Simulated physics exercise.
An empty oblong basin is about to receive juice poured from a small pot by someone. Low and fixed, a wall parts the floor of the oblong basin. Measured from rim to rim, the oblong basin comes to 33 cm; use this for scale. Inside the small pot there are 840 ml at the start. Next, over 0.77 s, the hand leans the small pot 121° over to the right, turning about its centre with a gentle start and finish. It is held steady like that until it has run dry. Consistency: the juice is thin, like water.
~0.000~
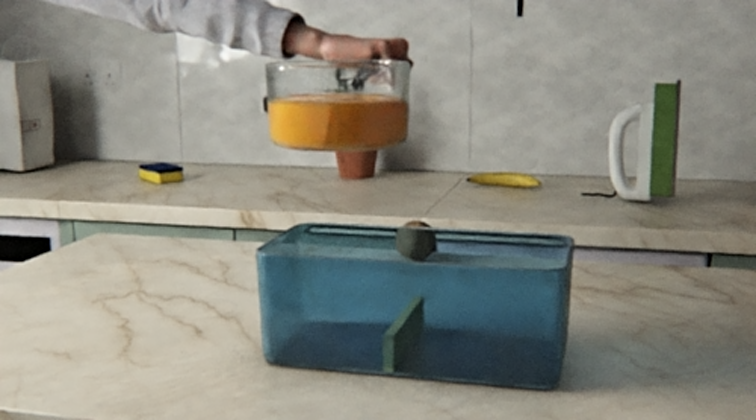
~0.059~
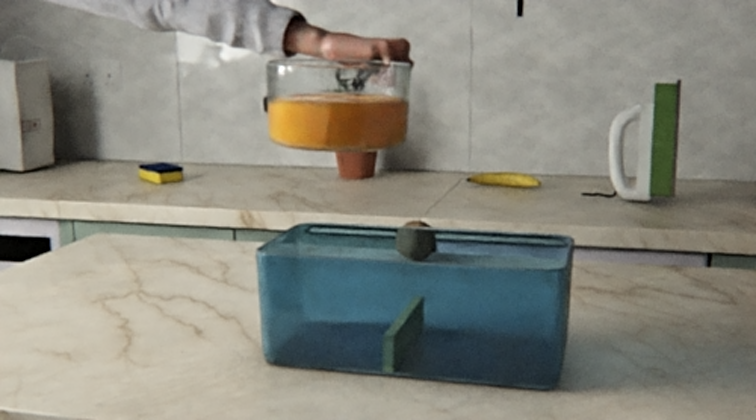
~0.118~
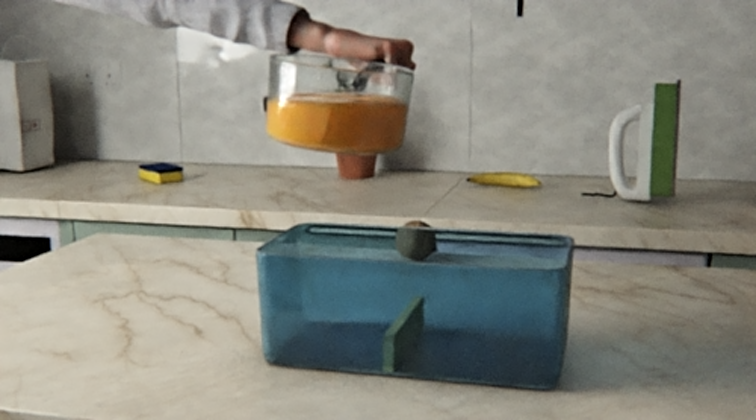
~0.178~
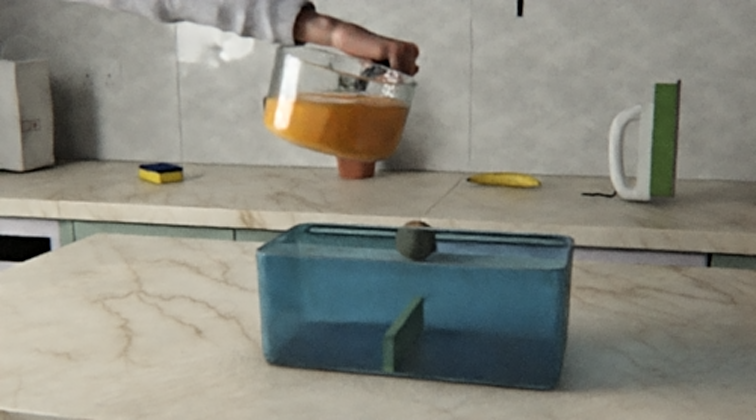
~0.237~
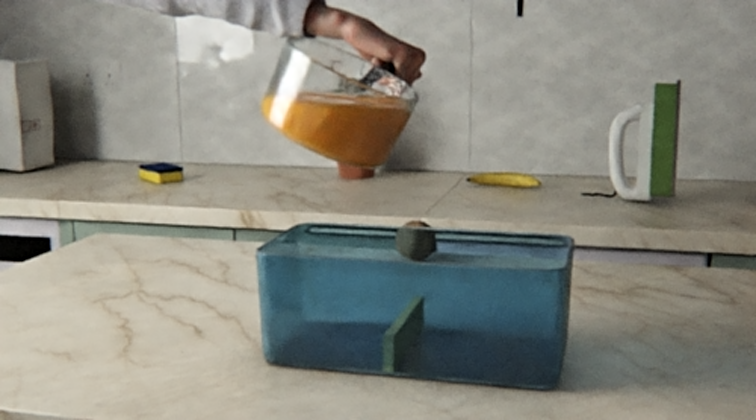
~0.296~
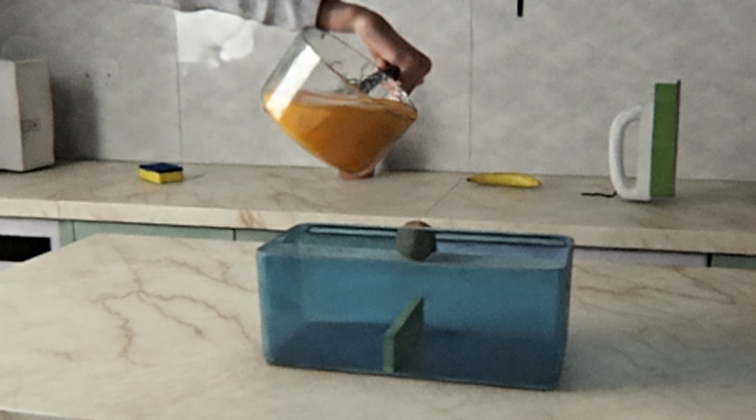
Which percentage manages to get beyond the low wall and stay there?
Beyond the low wall, roughly 74 per cent stays.
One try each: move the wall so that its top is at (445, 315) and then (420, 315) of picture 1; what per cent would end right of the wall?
Respectively 45 and 60 %.
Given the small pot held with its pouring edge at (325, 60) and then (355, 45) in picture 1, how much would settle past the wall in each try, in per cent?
The first try gives 10 percent and the second 40 percent.
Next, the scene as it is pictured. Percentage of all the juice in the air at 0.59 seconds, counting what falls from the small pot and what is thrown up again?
Roughly 42 %.
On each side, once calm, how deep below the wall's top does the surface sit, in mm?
The left side gives some 32 mm, the right side some 18 mm.
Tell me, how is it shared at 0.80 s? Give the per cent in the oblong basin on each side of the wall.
Near 18 on the left, 70 on the right.
Then, 0.59 s in, the tilt is 105° and 25 per cent is still to pour, 0 is left of the wall and 33 right of it.
Then, 0.80 s in, the tilt is 121° and 3 per cent is still to pour, 19 is left of the wall and 70 right of it.
Then, 1.03 s in, the tilt is 121° and 0 per cent is still to pour, 25 is left of the wall and 74 right of it.
Then, 1.27 s in, the tilt is 121° and 0 per cent is still to pour, 25 is left of the wall and 74 right of it.
Finally, 25 per cent lies left of the wall, 74 right of it and 1 outside.
